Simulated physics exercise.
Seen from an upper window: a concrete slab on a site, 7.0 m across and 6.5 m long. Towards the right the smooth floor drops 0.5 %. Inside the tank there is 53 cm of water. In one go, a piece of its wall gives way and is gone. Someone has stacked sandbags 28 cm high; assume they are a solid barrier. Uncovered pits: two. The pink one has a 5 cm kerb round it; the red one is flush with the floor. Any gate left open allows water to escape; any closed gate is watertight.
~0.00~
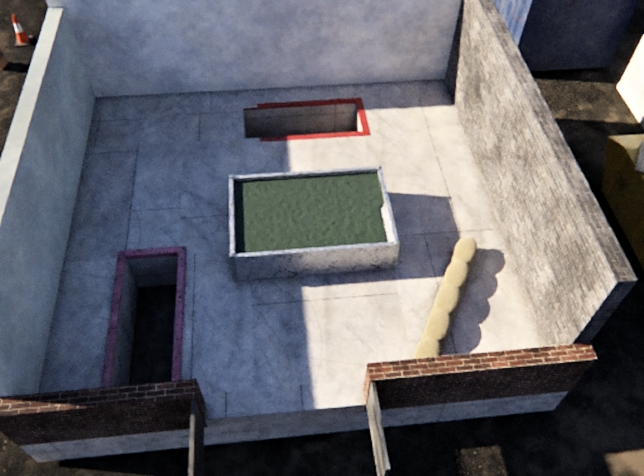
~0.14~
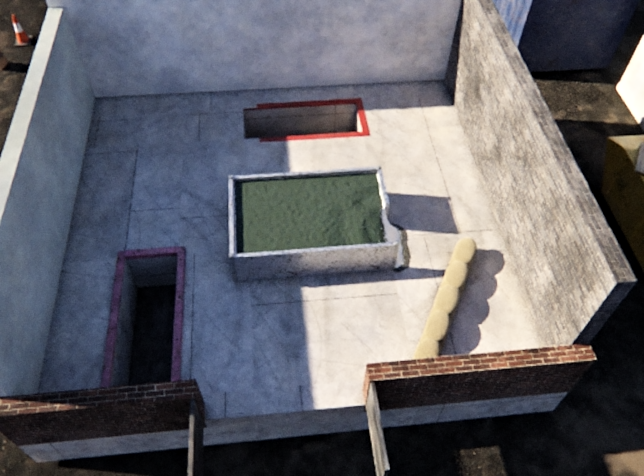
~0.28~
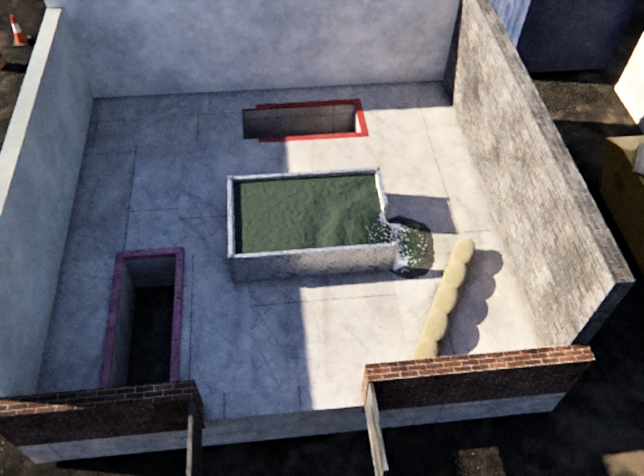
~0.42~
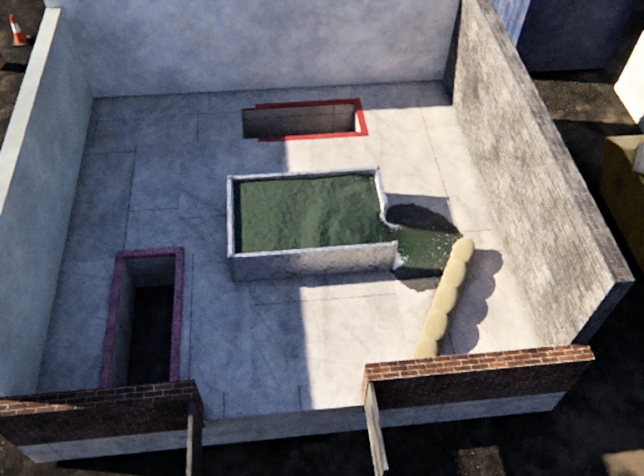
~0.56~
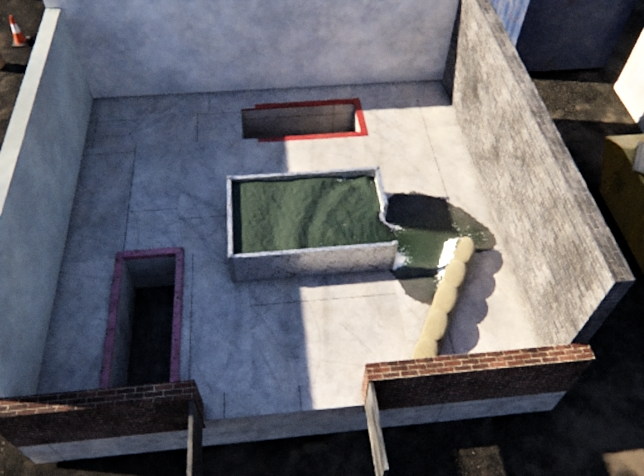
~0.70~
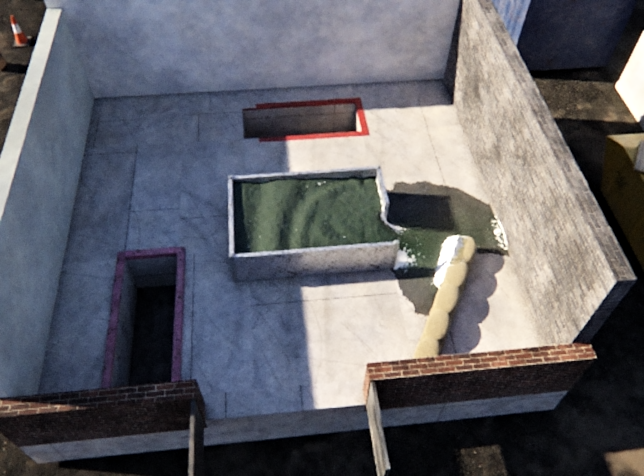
A pale tank of dark green water stands mid-floor in a walled concrete yard, seen from high above by a camera that stays still. A red-edged pit lies behind it, a pink-edged pit at the front left, and a cream row of sandbags to the right. The tank's right side breaks open, and water pours out, foaming, spreads rightward across the floor and runs past the sandbags' far end.
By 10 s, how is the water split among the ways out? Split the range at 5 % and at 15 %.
The gate opening gets between 5 and 15 % of the water. The pink pit gets less than 5 % of the water. The red pit gets more than 15 % of the water.
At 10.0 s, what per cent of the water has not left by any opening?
70 %.
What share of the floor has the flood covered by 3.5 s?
Wet share: About 40 %.
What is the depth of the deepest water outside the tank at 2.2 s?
It tops out at some 33 cm.
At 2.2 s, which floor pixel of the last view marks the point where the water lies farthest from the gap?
About pixel (444, 94).
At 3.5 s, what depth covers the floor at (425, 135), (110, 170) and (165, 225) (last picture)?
4, 0 and 0 cm, respectively.
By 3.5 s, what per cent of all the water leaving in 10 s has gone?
By that point, around 5 percent.
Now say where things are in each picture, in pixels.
Still water, 53 cm deep, in the tank at (311, 212), in the first picture.
The front is at (391, 227), 0.4 m from the gap at (387, 239); 0.2 m2 of floor is under water; 53 cm left at the back of the tank, in the second picture.
The front is at (424, 231), 0.7 m from the gap at (386, 241); 0.6 m2 of floor is under water; 53 cm left at the back of the tank, in the third picture.
Water pours out at (385, 241) and has run 1.2 m, to (453, 231); deepest outside 29 cm, 53 cm at the tank's back, in the fourth picture.
Water pours out at (385, 240) and has run 1.7 m, to (488, 237); deepest outside 32 cm, 53 cm at the tank's back, in the fifth picture.
The front is at (492, 213), 2.0 m from the gap at (387, 240); 2.4 m2 of floor is under water; 52 cm left at the back of the tank, in the sixth picture.
After 1.4 s water covers 10 % of the floor and is deepest (36 cm) near (448, 258); gone so far, the gate opening 0 %, the pink pit 0 %, the red pit 0 %.
After 2.2 s water covers 25 % of the floor and is deepest (33 cm) near (448, 258); gone so far, the gate opening 0 %, the pink pit 0 %, the red pit 0 %.
After 3.5 s water covers 40 % of the floor and is deepest (23 cm) near (448, 258); gone so far, the gate opening 2 %, the pink pit 0 %, the red pit 0 %.
After 6.0 s water covers 45 % of the floor and is deepest (17 cm) near (448, 258); gone so far, the gate opening 5 %, the pink pit 0 %, the red pit 7 %.
After 10.0 s water covers 60 % of the floor and is deepest (10 cm) near (448, 258); gone so far, the gate opening 9 %, the pink pit 0 %, the red pit 20 %.
